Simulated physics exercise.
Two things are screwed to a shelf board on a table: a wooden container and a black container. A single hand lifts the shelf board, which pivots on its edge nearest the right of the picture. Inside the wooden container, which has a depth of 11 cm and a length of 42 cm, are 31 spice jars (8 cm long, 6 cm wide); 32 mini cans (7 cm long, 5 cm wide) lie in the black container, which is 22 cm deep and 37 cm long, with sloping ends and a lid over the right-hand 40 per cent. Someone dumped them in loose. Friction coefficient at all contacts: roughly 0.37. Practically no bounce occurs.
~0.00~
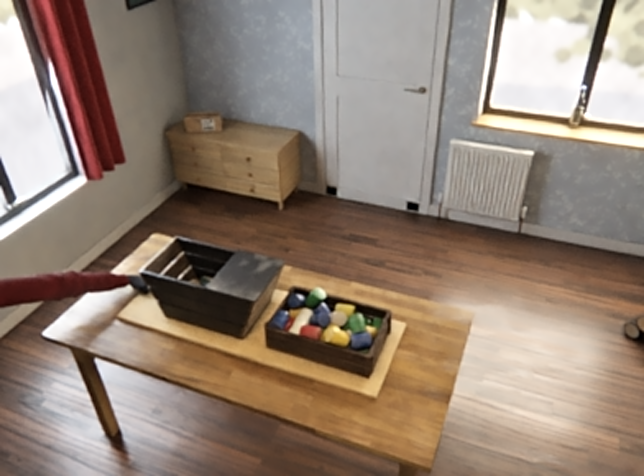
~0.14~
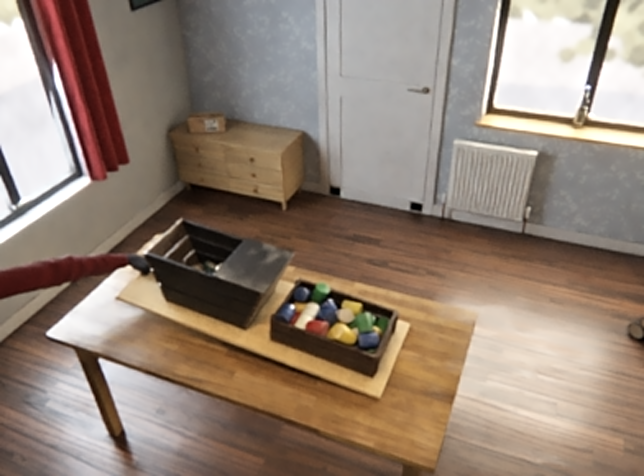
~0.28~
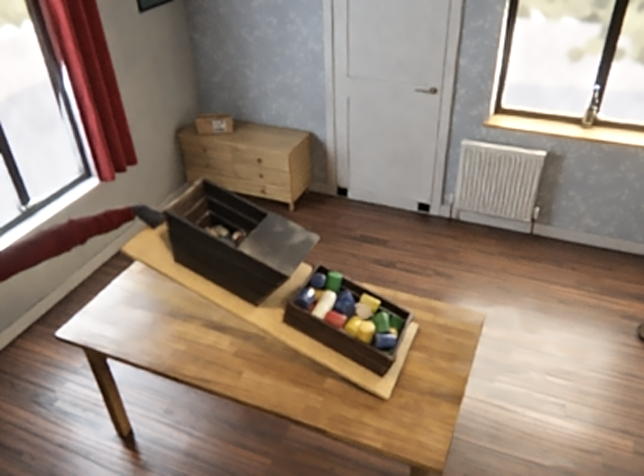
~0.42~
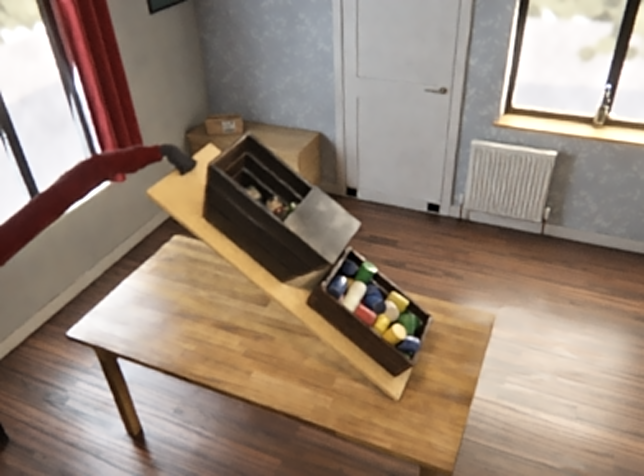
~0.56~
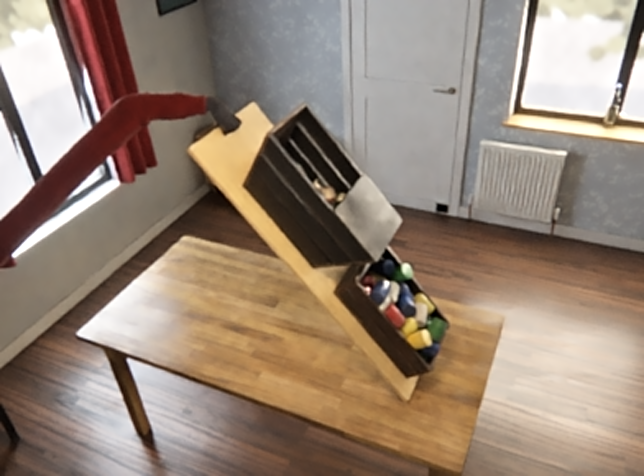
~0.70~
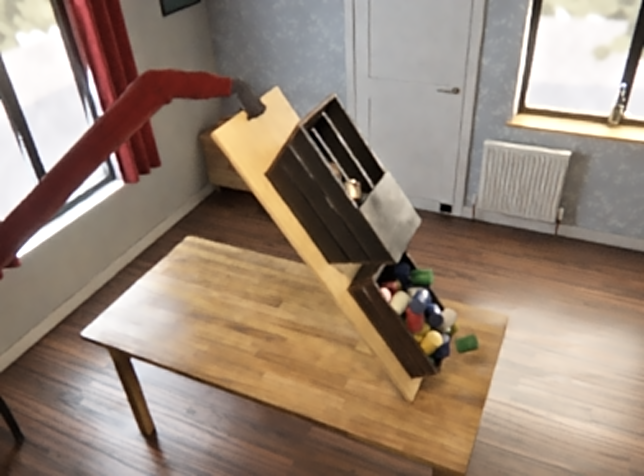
Wooden board holding two dark boxes tilting steeply as a red-sleeved arm raises its left end, one colourful container leaving the lower box.
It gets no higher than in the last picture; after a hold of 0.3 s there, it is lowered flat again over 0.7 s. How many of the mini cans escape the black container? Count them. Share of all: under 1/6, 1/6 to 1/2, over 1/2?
Under 1/6.
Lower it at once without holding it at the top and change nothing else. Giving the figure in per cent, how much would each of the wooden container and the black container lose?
With that change, wooden container sheds 40 percent and black container sheds 0 percent.
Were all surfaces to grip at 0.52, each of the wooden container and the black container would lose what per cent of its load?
Wooden container 50, black container 0 per cent.
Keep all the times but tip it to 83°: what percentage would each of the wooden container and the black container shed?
Then wooden container 80 %, black container 30 %.
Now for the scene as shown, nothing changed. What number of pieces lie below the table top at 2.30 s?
Estimated number of pieces: About 8.
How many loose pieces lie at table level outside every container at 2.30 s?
Roughly 6 of them.
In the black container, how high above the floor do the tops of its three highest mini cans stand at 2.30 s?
It reaches close to 14 cm.
After 0.96 s, tilt 55°; the wooden container is down by 6 of 31 and the black container has all 32.
After 1.28 s, tilt 36°; the wooden container is down by 12 of 31 and the black container has all 32.
After 1.73 s, tilt 0°; the wooden container is down by 13 of 31 and the black container has all 32.
When it is over (at 2.30 s), the wooden container is down by 13 of 31 and the black container has all 32. Asked share, 0 of 32, 0 per cent.
